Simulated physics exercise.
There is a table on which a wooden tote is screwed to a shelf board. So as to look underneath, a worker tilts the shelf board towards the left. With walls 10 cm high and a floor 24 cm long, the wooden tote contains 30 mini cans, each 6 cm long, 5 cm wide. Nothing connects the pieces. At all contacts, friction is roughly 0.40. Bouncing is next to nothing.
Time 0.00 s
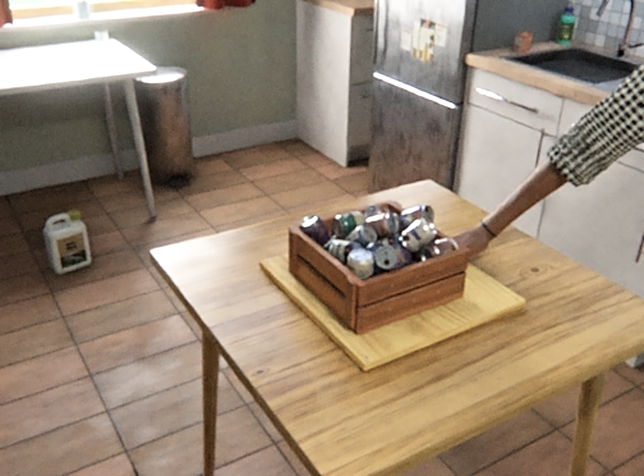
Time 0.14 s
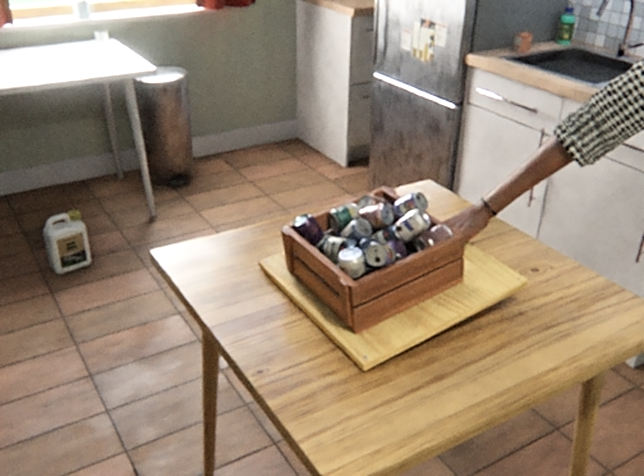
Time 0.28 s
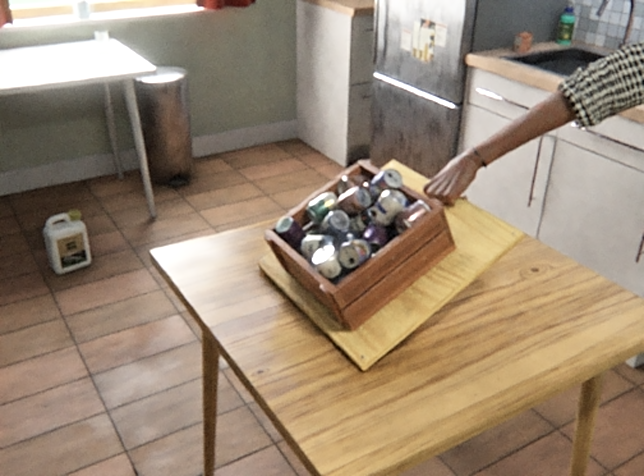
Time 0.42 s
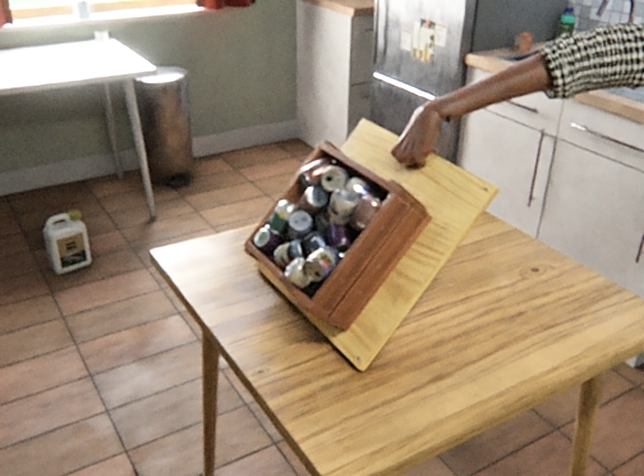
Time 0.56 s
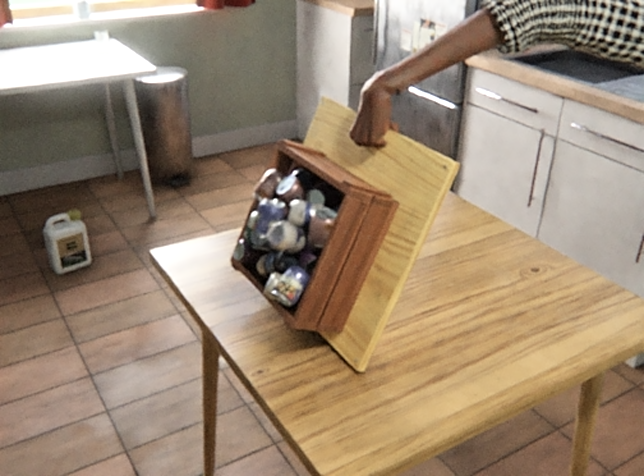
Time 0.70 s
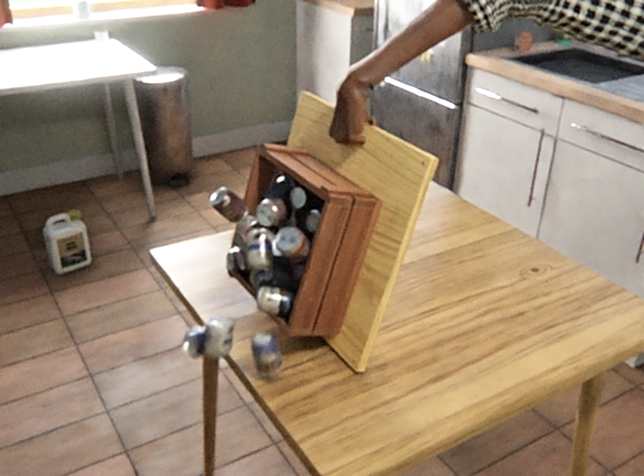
A person's arm in a black-and-white checked sleeve reaches in from the right of a tiled kitchen, seen from a fixed, slightly high viewpoint. On a pale wooden table sits a reddish-brown crate of small, mostly silvery cans on a yellowish board, with a white jug on the floor at left. The hand raises the board's right side, tilting board and crate steeply leftward, and several cans tumble out.
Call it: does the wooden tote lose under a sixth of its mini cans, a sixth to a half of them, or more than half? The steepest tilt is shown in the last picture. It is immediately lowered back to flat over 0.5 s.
It loses a sixth to a half of them.
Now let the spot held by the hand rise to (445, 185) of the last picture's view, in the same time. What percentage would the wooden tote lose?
The wooden tote would shed 0 percent of its load.
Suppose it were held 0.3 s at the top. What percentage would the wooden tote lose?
In that case the wooden tote sheds 30 percent of its load.
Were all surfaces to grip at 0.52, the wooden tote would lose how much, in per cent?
In that case the wooden tote sheds 50 per cent of its load.
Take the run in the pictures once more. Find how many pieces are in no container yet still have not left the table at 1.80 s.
I'd guess near 4.
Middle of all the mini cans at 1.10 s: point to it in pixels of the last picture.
Near (339, 274).
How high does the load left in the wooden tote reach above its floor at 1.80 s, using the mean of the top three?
11 cm or so.
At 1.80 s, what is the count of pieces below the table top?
Estimated tally of pieces: Close to 5.
After 0.88 s, tilt 51°; 6 of 30 out of the wooden tote.
After 1.10 s, tilt 7°; 7 of 30 out of the wooden tote.
After 1.40 s, tilt 0°; 8 of 30 out of the wooden tote.
Outcome (at 1.80 s), 9 of 30 out of the wooden tote. Asked share, 9 of 30, 30 per cent.
